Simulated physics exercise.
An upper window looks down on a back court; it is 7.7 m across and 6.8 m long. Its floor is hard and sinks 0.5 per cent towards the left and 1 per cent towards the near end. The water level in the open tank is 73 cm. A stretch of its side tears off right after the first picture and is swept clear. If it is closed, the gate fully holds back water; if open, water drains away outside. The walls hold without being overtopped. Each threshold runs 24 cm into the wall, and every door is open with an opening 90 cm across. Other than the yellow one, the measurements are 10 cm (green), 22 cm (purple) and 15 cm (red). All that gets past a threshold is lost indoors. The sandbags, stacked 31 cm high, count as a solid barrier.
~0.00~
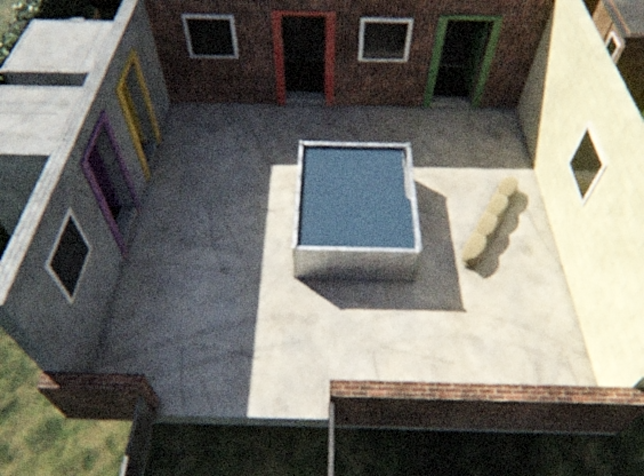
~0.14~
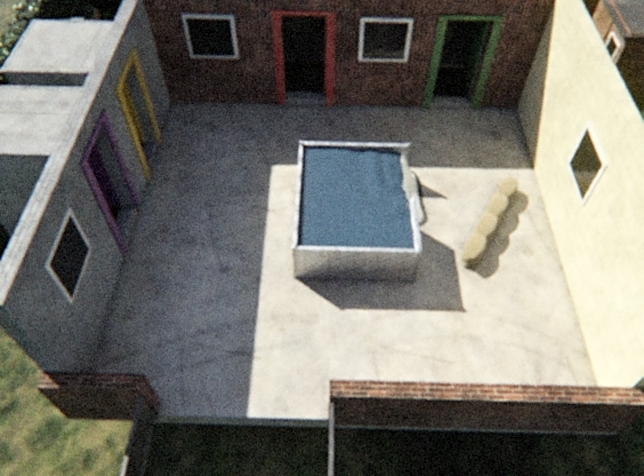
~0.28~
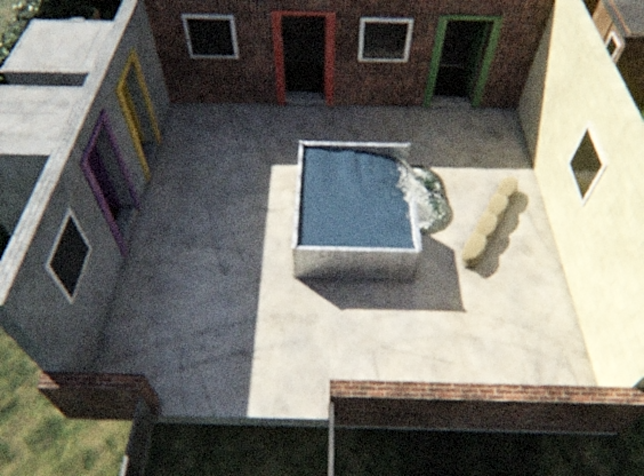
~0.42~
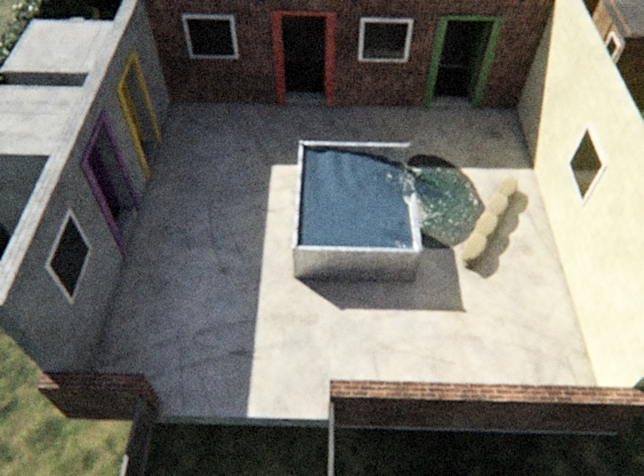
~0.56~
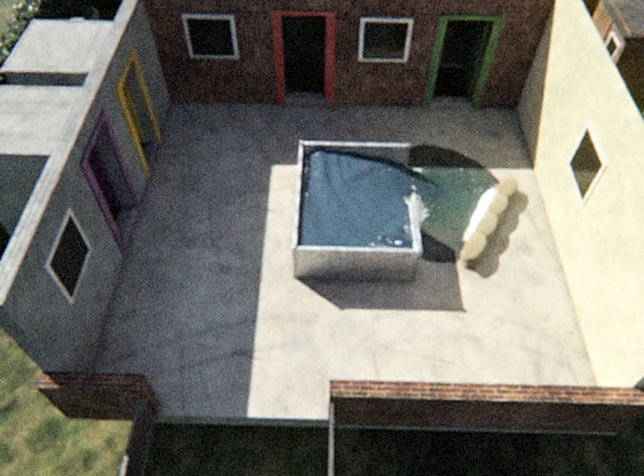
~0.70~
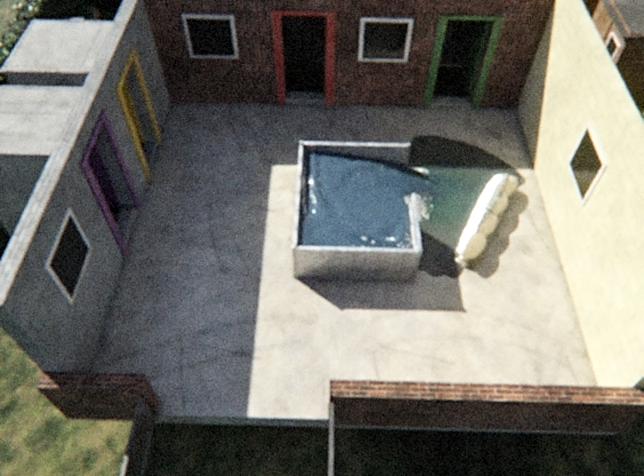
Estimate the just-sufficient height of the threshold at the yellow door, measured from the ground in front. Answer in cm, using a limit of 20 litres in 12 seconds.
I would say 9.5 cm.
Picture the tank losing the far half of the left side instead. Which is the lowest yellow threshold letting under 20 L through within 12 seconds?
Minimum height: Approx. 27 cm.
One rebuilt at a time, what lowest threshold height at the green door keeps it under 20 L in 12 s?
I'd raise green to close to 21 cm.
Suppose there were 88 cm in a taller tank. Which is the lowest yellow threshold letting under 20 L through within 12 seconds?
12.0 cm.
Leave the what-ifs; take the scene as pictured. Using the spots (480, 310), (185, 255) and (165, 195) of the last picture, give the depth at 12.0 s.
Taking the spots in order: About 4, 4 and 7 centimetres.
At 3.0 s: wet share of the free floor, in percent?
I'd say near 30 percent is wet.
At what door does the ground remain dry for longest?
I'd say the purple one.
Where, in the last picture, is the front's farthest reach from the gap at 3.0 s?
The farthest wet point sits near (375, 404).
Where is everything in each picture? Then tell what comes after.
In the first frame, the open tank at (356, 195) is whole and still, 73 cm deep; the yellow door at (141, 121) is dry.
In the second frame, the gap is at (406, 189), the front 0.3 m out at (424, 219); the back of the open tank holds 73 cm.
In the third frame, water pours out at (405, 191) and has run 0.8 m, to (449, 215); about 12 cm deep outside, 73 cm at the back.
In the fourth frame, the front is at (480, 213), 1.4 m from the gap at (405, 192); 2.4 m2 of floor is wet, 73 cm left at the back.
In the fifth frame, the gap is at (405, 192), the front 1.9 m out at (500, 187); the back of the open tank holds 70 cm.
In the sixth frame, water pours out at (405, 192) and has run 2.3 m, to (519, 177); about 7 cm deep outside, 62 cm at the back; the yellow door at (141, 121), 5.1 m from the gap, is still 5.1 m from the nearest water.
After 1.4 s water covers 15 % of the floor, deepest (44 cm) near (482, 203); it has not reached the yellow door.
After 3.0 s water covers 30 % of the floor, deepest (38 cm) near (496, 111); it has not reached the yellow door.
After 12.0 s water covers 95 % of the floor, deepest (14 cm) near (84, 396); 9 cm at the yellow door, 23 litres in over its 9 cm threshold.
At the yellow door as built, the water arrived by 4.9 s and peaked near 13 cm at 6.6 s.
With a threshold of 8 cm, 39 litres would have come in within the 12 s; with 10.5 cm, 7 litres. So under 20 litres takes about 9.5 cm.
